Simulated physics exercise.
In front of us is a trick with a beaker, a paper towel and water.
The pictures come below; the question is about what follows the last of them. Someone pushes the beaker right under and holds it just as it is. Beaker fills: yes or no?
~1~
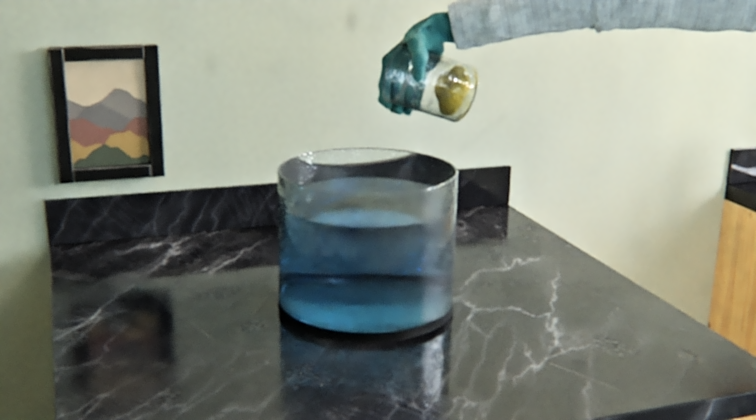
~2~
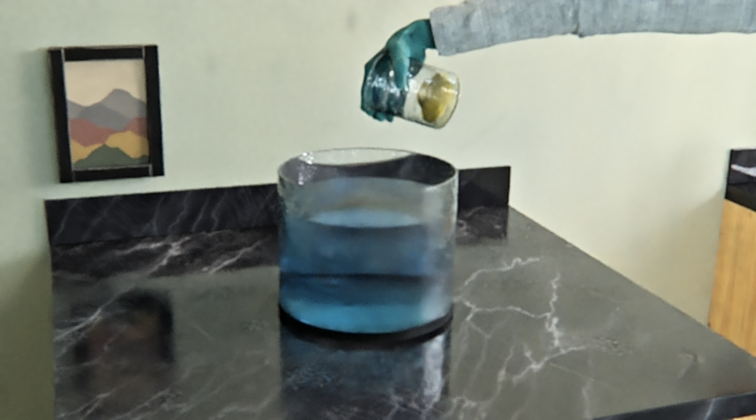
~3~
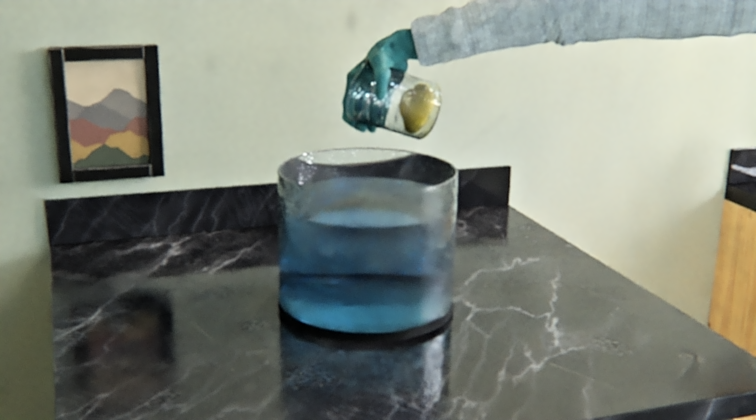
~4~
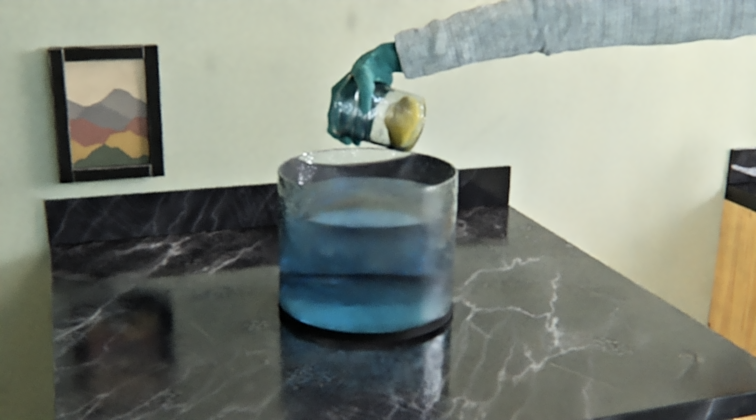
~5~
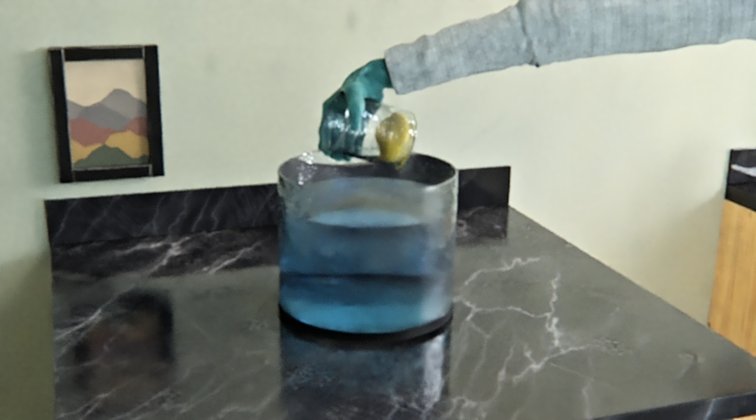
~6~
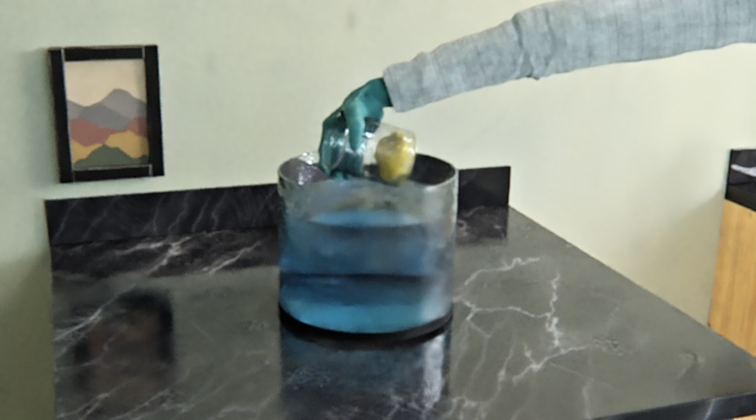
Yes.
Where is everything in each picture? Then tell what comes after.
In the first frame, beaker (429, 83) on its side; above the basin.
In the second frame, beaker (411, 90) on its side; paper towel (436, 98); coming down.
In the third frame, beaker (393, 101) on its side; lower.
In the fourth frame, beaker (378, 114) on its side; paper towel (403, 121); lower still.
In the fifth frame, beaker (368, 130) on its side; close to the surface.
In the sixth frame, beaker (368, 149) on its side; paper towel (393, 156); just over the surface.
A moment on, the beaker enters the water.
Further on, water pours in as the air escapes.
When it is over, the beaker is under, flooded, and the paper towel is wet.
